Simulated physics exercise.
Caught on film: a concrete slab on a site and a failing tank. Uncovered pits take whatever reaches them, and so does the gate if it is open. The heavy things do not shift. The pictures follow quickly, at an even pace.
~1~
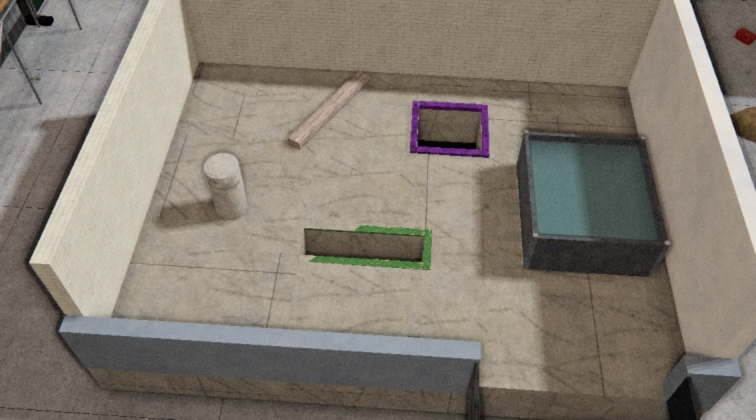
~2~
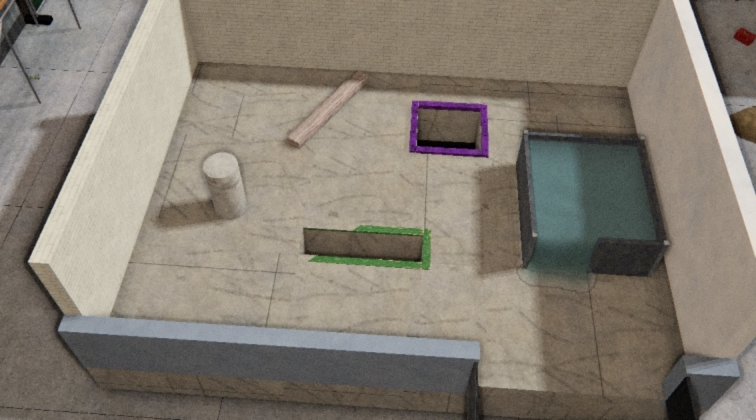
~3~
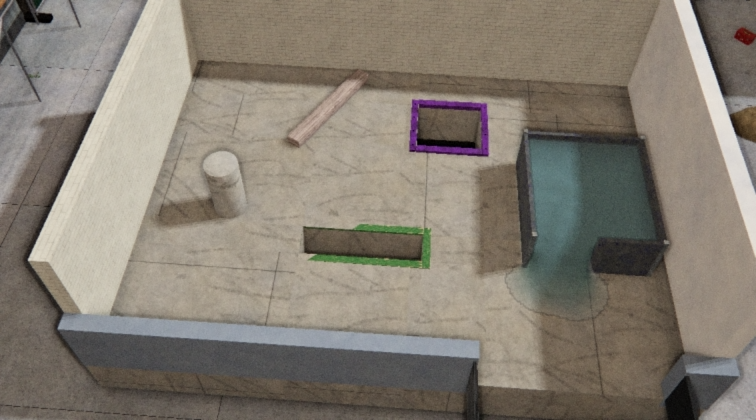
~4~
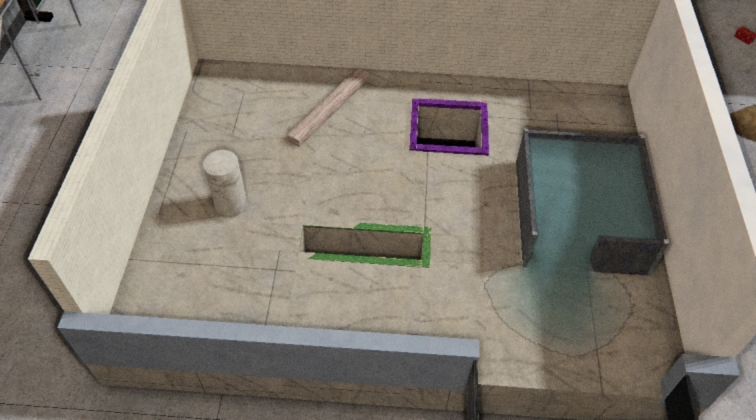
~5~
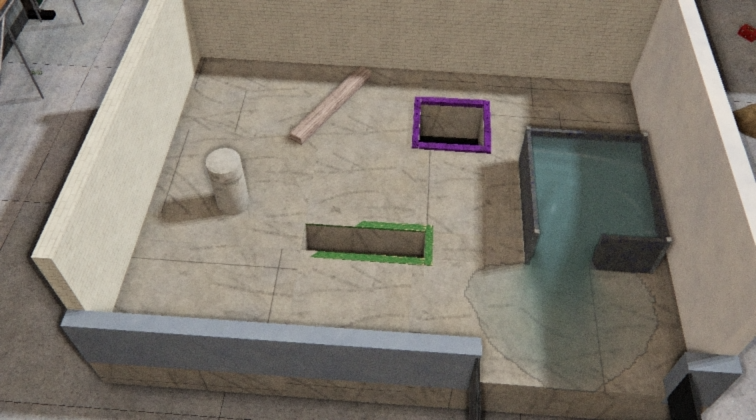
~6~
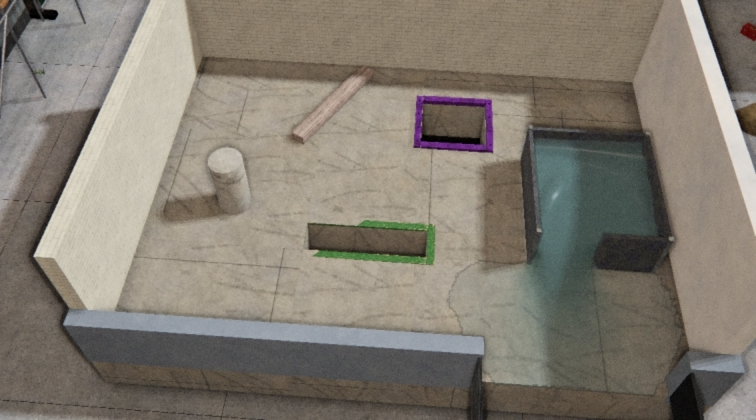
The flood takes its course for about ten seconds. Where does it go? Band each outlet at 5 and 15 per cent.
The gate takes above 15 %; the purple pit takes not even 5 %; the green pit takes not even 5 %.
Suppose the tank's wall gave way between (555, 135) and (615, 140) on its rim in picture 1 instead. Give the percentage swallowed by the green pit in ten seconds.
Parts in a hundred: Green 10.
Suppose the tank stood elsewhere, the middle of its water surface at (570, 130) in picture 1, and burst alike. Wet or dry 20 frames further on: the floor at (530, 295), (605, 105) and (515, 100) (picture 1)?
In turn: Flooded, free of water, clear.
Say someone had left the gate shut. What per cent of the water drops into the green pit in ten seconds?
Roughly, in per cent: Green 12.
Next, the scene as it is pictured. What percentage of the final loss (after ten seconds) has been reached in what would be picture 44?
Close to 80 %.
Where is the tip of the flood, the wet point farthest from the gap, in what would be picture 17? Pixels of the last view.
Close to (264, 348).
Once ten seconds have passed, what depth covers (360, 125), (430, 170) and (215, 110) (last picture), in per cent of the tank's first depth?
About 0, 0 and 0 per cent.
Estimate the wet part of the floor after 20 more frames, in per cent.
Some 30 per cent.
A moment on, water covers 15 % of the floor; the gate 12 %, the purple pit 0 %, the green pit 0 %.
Next, water covers 15 % of the floor; the gate 26 %, the purple pit 0 %, the green pit 0 %.
Then, water covers 30 % of the floor; the gate 41 %, the purple pit 0 %, the green pit 0 %.
Later, water covers 35 % of the floor; the gate 57 %, the purple pit 0 %, the green pit 0 %.
In the end, water covers 35 % of the floor; the gate 69 %, the purple pit 0 %, the green pit 1 %.
